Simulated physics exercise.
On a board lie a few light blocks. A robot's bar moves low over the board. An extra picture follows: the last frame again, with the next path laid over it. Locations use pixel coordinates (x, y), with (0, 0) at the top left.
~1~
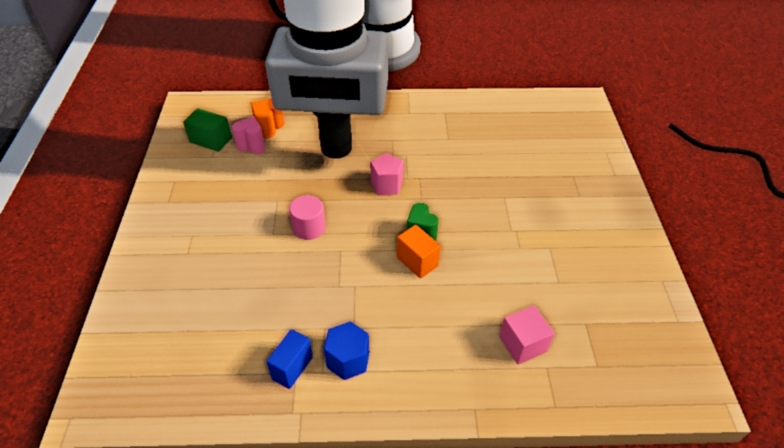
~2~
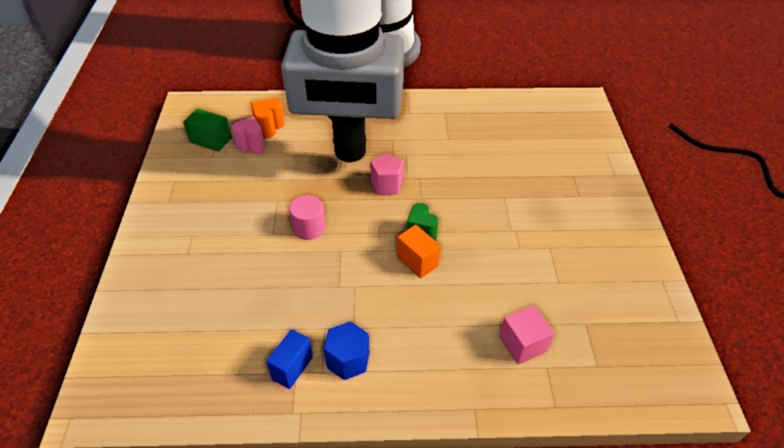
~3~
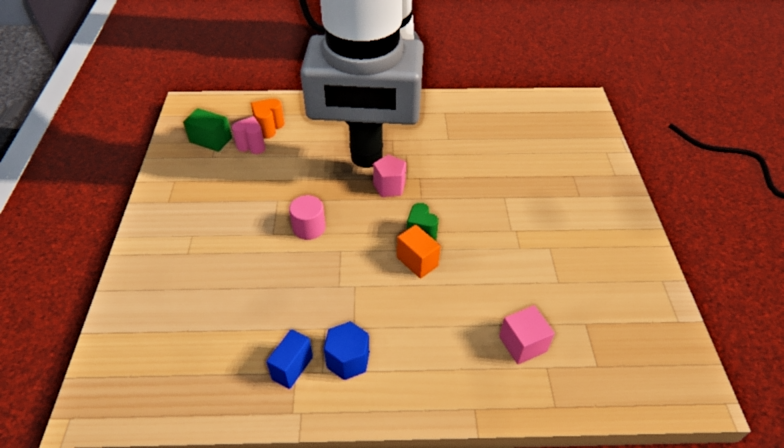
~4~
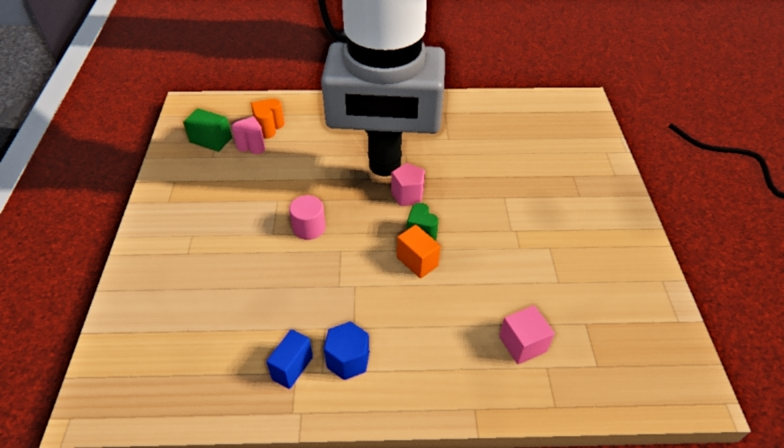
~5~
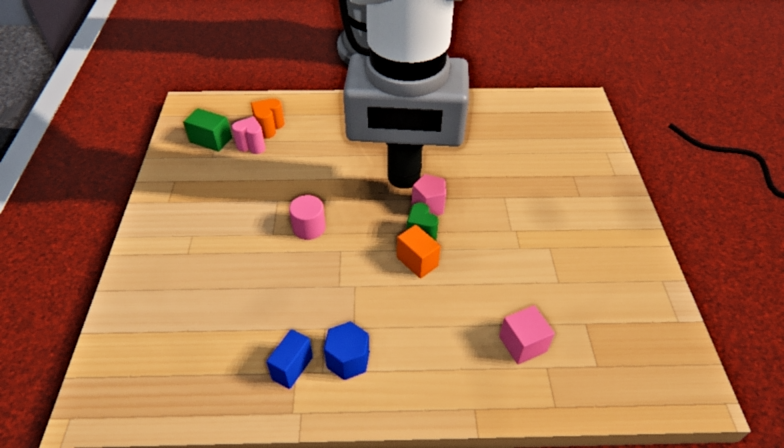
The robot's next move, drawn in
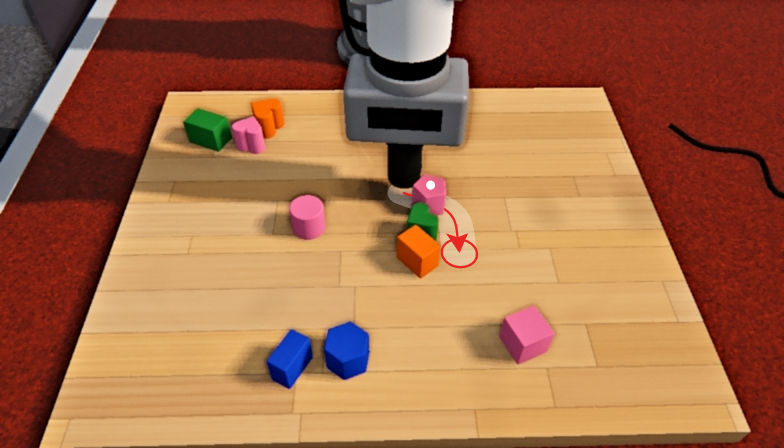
A robot arm moved its black bar low over a wooden board of colourful blocks, then nudged the pink pentagonal block a short way right and toward the viewer, close to the green heart.
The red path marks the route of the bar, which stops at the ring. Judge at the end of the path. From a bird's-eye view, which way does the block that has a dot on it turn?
Looking down: Anticlockwise.
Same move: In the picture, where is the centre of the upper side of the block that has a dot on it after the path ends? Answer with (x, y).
Located at (495, 222).
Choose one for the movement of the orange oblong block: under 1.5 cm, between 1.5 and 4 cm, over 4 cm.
Displaced less than 1.5 cm.
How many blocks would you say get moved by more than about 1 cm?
Blocks moved: One.
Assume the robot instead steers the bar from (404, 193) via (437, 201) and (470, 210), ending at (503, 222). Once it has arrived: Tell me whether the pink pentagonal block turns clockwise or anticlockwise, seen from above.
From overhead, the rotation is clockwise.
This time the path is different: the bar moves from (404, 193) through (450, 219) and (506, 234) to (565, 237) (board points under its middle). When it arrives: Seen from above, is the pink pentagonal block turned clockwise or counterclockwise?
The pink pentagonal block rotates clockwise.
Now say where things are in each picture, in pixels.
The first picture shows bar tip (337, 149); block tops, orange oblong block (419, 241); green heart (422, 215); pink pentagonal block (387, 164).
The second picture shows bar (350, 153); blocks unchanged.
The third picture shows bar (367, 158); pink pentagonal block (390, 165).
The fourth picture shows bar (385, 166); pink pentagonal block (409, 174).
The fifth picture shows bar (404, 178); orange oblong block (419, 241); green heart (422, 215); pink pentagonal block (431, 185).
Path on the board, from (404, 193) through (435, 204) and (456, 225) to (459, 253); the dot is on the pink pentagonal block.
The first path, step by step. One third of the way, bar (437, 190); pink pentagonal block (463, 199), turned 10° clockwise.
Two thirds of the way, bar (458, 211); pink pentagonal block (490, 216), turned 15° anticlockwise.
At the end, bar (461, 239); orange oblong block in place; green heart in place; pink pentagonal block (495, 222), turned 35° anticlockwise.
